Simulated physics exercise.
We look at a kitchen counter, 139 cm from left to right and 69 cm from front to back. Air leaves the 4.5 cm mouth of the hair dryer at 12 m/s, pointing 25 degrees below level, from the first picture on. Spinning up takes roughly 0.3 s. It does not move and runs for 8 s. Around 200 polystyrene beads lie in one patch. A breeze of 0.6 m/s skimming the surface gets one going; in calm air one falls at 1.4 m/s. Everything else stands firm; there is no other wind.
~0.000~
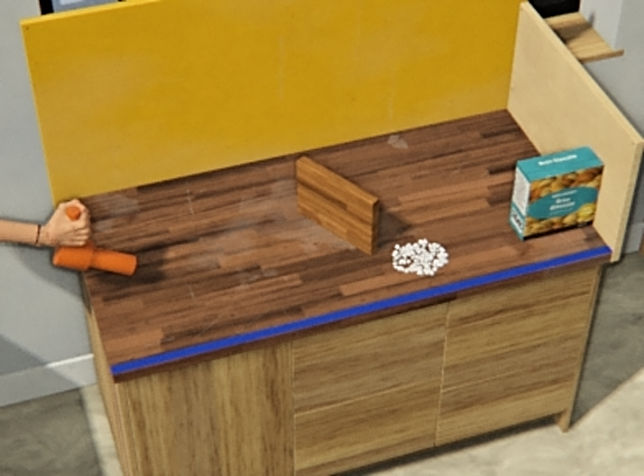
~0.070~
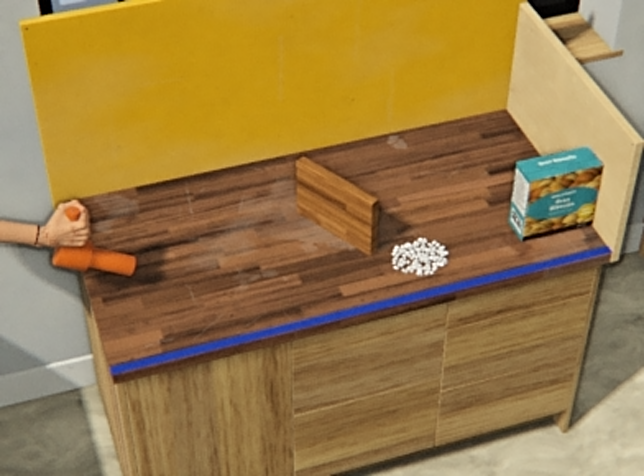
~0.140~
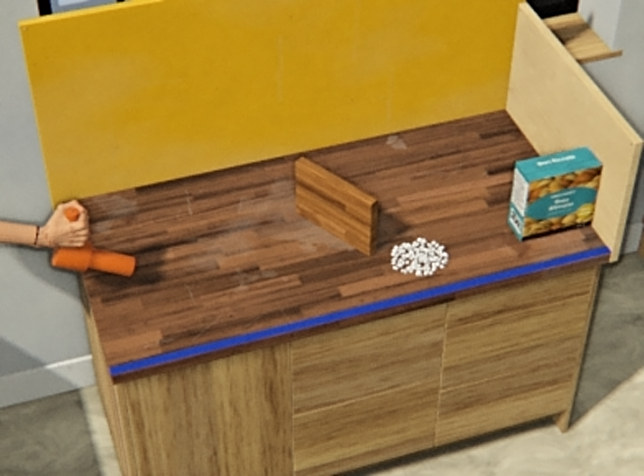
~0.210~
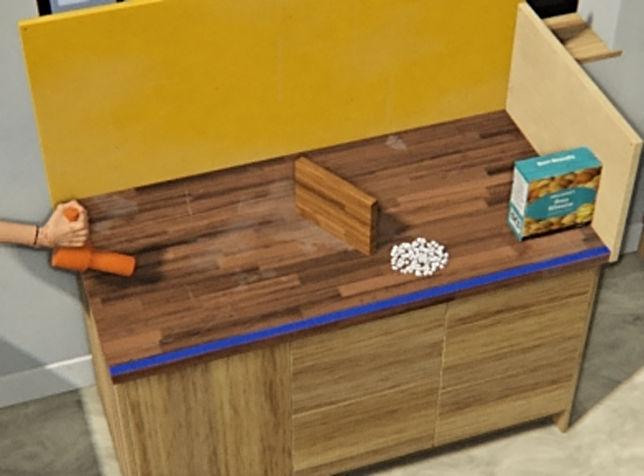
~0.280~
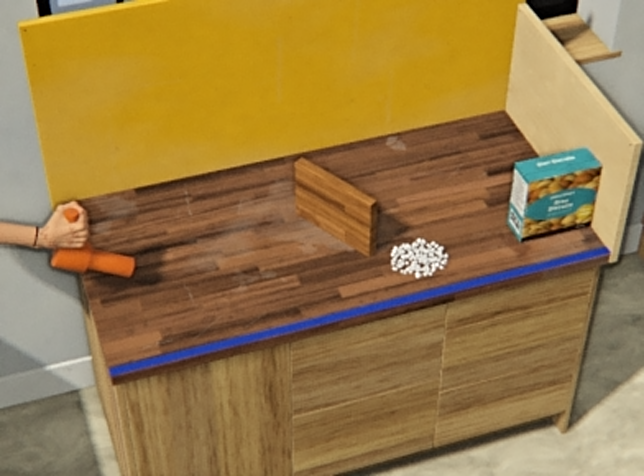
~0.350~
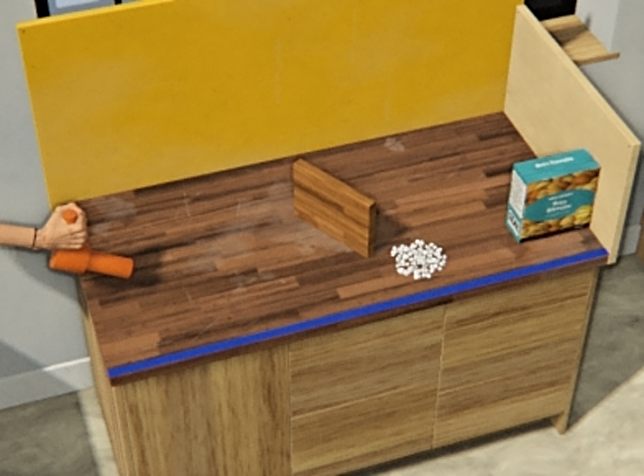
Orange hair dryer held by a hand at the left of a wooden counter, with white beads, board and carton staying still.
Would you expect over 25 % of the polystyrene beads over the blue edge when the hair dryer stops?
As for a quarter going over the blue edge: Yes.
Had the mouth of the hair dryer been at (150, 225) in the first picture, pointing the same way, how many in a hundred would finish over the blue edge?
In that case some 80 per cent.
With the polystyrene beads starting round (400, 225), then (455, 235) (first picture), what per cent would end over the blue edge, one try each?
In turn about 3 %, 10 %.
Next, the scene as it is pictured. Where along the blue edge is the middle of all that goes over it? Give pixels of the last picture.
Near (537, 272).
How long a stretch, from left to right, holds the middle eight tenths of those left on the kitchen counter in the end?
About 30 cm.
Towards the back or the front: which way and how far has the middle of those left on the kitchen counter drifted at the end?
To the back, by about 25 cm.
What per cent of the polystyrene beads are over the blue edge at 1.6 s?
Some 40 per cent.
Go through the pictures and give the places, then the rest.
In the first picture, the middle of the polystyrene beads is near (420, 258), none has stirred yet and the mouth of the hair dryer is at (133, 266).
In the second picture, the middle of the polystyrene beads is near (420, 258), none has stirred yet and the blue edge is centred on (375, 311).
In the third picture, the middle of the polystyrene beads is near (420, 259), none has stirred yet, the top of a board is at (336, 180) and the top of a carton is at (560, 163).
In the fourth picture, the middle of the polystyrene beads is near (419, 259) and none has stirred yet.
In the fifth picture, the middle of the polystyrene beads is near (419, 259) and none has stirred yet.
In the sixth picture, the middle of the polystyrene beads is near (418, 261) and none has stirred yet.
After 1.6 s, 43 % are over the blue edge; the middle of those still in play is near (497, 188); 48 % have settled or left.
After 2.6 s, 44 % are over the blue edge; the middle of those still in play is near (526, 164); 50 % have settled or left.
After 4.4 s, 44 % are over the blue edge; the middle of those still in play is near (525, 172); 52 % have settled or left.
After 8.0 s, at the end, 44 % are over the blue edge; the middle of those still in play is near (530, 166).
